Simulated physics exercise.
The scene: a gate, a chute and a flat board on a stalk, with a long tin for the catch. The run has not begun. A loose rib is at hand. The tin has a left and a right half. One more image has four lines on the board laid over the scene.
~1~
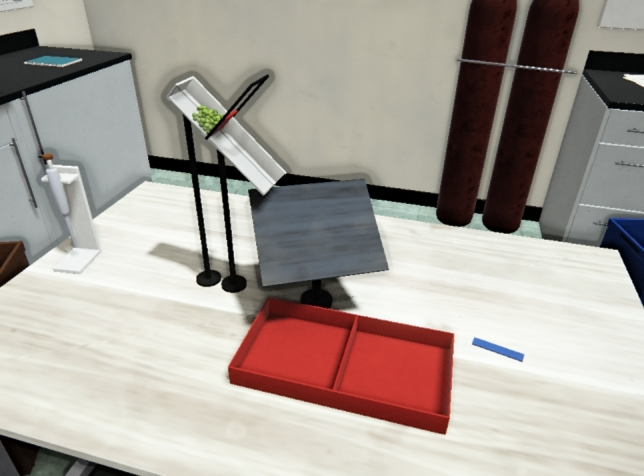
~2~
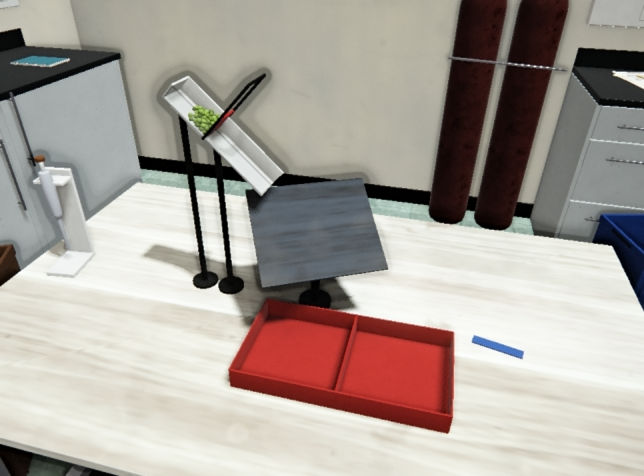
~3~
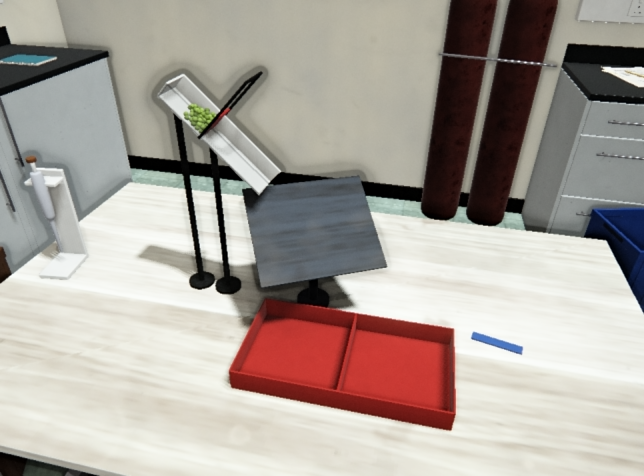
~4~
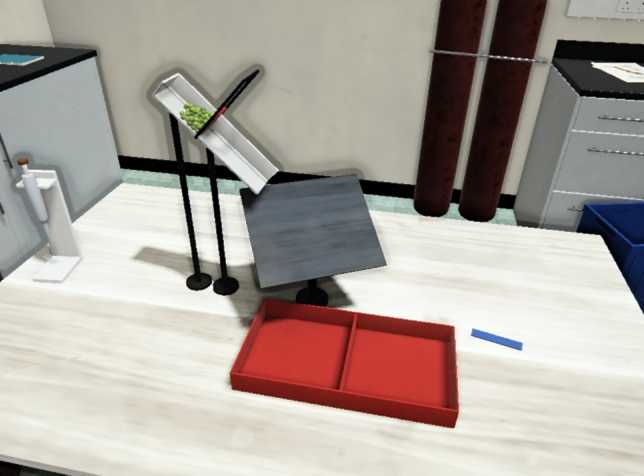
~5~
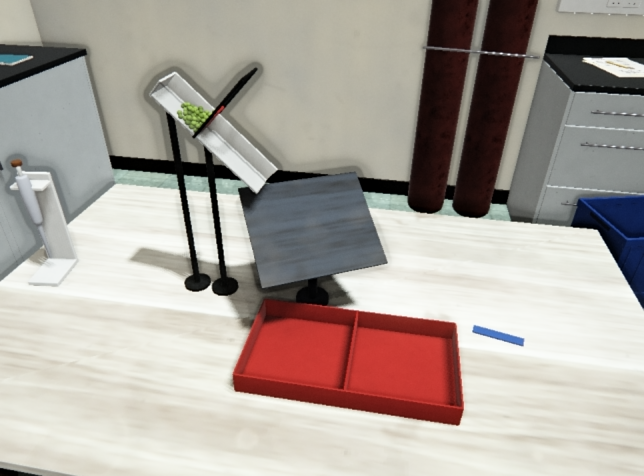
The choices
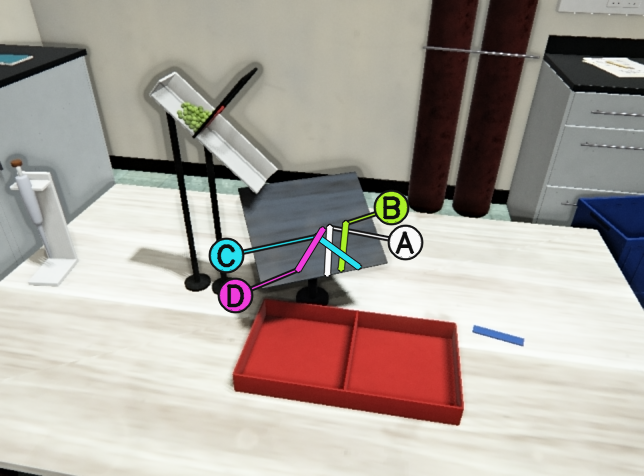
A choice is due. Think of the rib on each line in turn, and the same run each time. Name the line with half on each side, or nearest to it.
Line C.
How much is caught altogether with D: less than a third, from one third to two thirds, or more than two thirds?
Line D gives more than two thirds.
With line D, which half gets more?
The left half.
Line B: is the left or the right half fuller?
The left half.
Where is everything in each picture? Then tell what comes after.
Load behind the gate near (211, 121), dried peas; lip of the chute near (270, 189), sloping fairly steeply, in the first picture.
Middle of the board near (316, 229), tilted fairly steeply; middle of its low edge near (327, 278); of its high edge near (305, 183), in the second picture.
Front corners of the tin near (229, 371) and (455, 414); front end of its middle wall near (338, 391); gate still shut near (221, 116), in the third picture.
Middle of the load near (200, 120); lip near (263, 187), in the fourth picture.
Middle of the load near (197, 119); lip near (262, 187), in the fifth picture.
On the marked copy, line A from (329, 227) to (327, 274); line B from (345, 223) to (341, 268); line C from (316, 236) to (358, 266); line D from (322, 229) to (298, 269).
For line A, of what is caught, all but a few in the left half, a small share in the right.
For line B, of what is caught, the bulk in the left half, a small share in the right.
For line C, of what is caught, close to a third in the left half, close to two thirds in the right.
For line D, of what is caught, the bulk in the left half, a small share in the right.
